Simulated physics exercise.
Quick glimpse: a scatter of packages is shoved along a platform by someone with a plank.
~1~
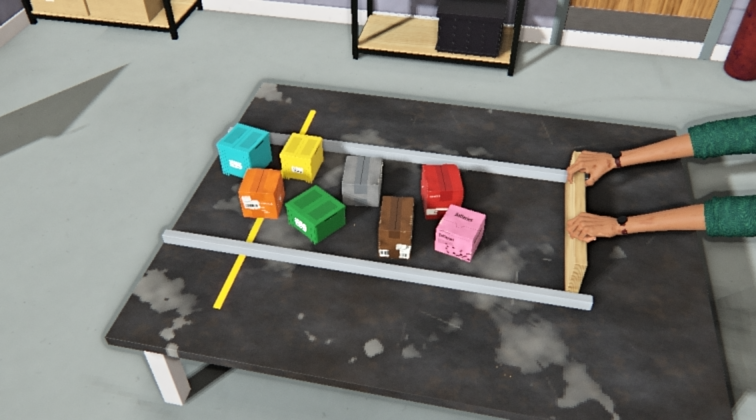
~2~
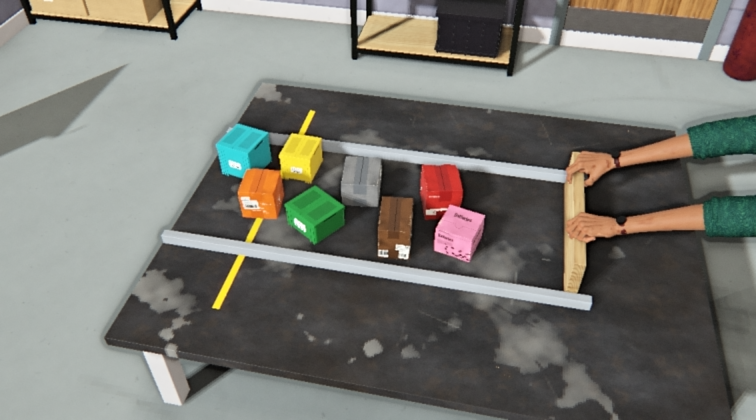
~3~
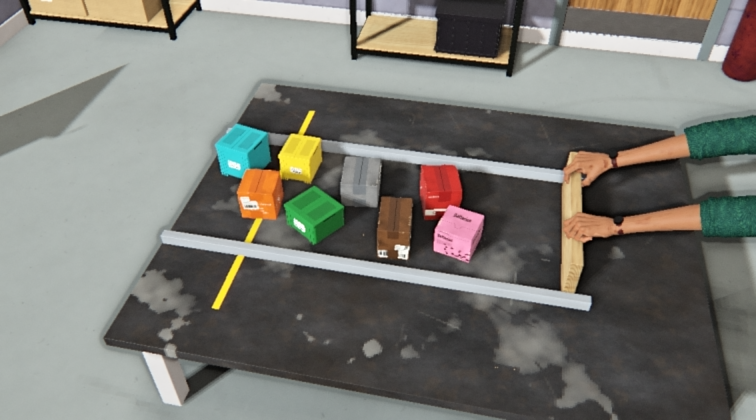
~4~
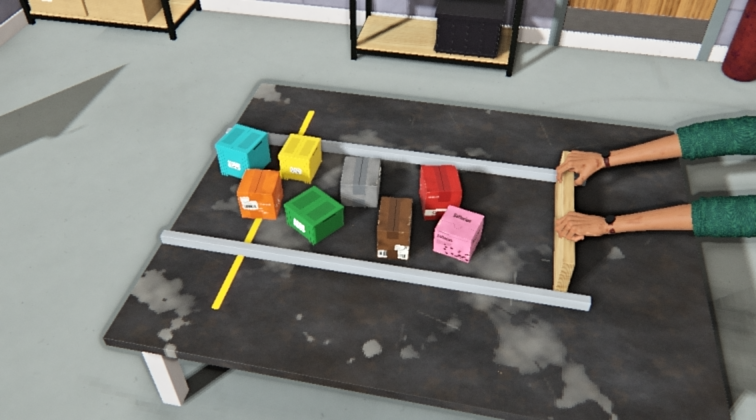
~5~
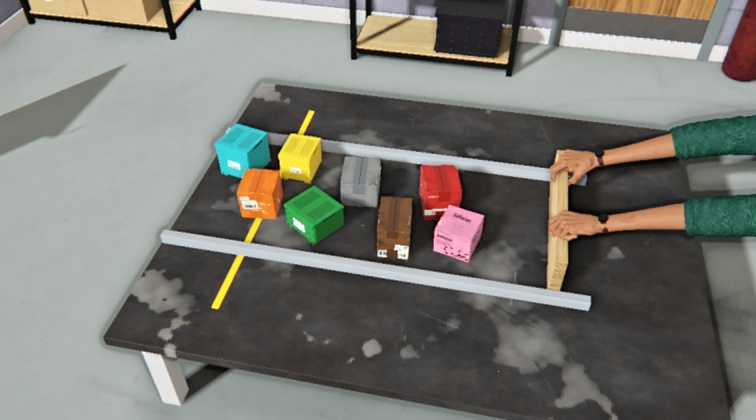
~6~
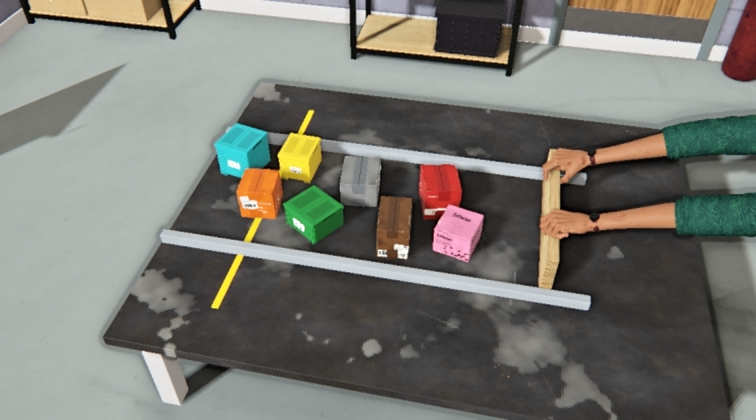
On a dark table, two hands slide a wooden plank slightly left toward scattered colourful boxes.
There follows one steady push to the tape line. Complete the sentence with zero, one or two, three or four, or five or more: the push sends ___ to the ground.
The push sends three or four to the ground.
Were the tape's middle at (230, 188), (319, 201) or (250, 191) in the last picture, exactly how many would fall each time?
Respectively, 6, 0 and 4.
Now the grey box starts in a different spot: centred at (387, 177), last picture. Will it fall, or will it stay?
It holds on.
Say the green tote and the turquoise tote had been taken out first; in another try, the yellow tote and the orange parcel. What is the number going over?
Counts - first: 2; second: 2.
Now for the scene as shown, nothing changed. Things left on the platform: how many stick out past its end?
That adds up to 0.
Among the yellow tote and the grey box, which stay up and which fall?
Looking at each, the yellow tote drops away and the grey box holds its spot.
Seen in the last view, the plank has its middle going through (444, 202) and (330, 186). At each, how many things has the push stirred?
The counts are 3 and 8.
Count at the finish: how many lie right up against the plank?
2 are in contact with it.
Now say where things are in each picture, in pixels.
Turquoise tote (246, 153); orange parcel (263, 193); yellow tote (303, 158); plank (575, 220); tape (273, 194), in the first picture.
Orange parcel (262, 194); green tote (315, 215), in the second picture.
Yellow tote (301, 159); red box (440, 192), in the third picture.
Turquoise tote (244, 154); plank (564, 219), in the fourth picture.
Orange parcel (261, 194); brown parcel (395, 228), in the fifth picture.
Turquoise tote (244, 153); orange parcel (261, 194); yellow tote (301, 158); plank (550, 217); tape (271, 194), in the sixth picture.
Soon after, none off yet; turquoise tote at rest near (244, 153); orange parcel at rest near (261, 194); yellow tote at rest near (301, 158).
Then, none off yet; turquoise tote at rest near (244, 153); orange parcel moved a little near (255, 192); yellow tote at rest near (301, 158).
Further on, none off yet; turquoise tote moved about its own width near (214, 151); orange parcel moved well along near (196, 184); yellow tote moved about its own width near (251, 151).
By the end, the number that fall off is three or four; fallen, green tote, yellow tote, orange parcel and turquoise tote.
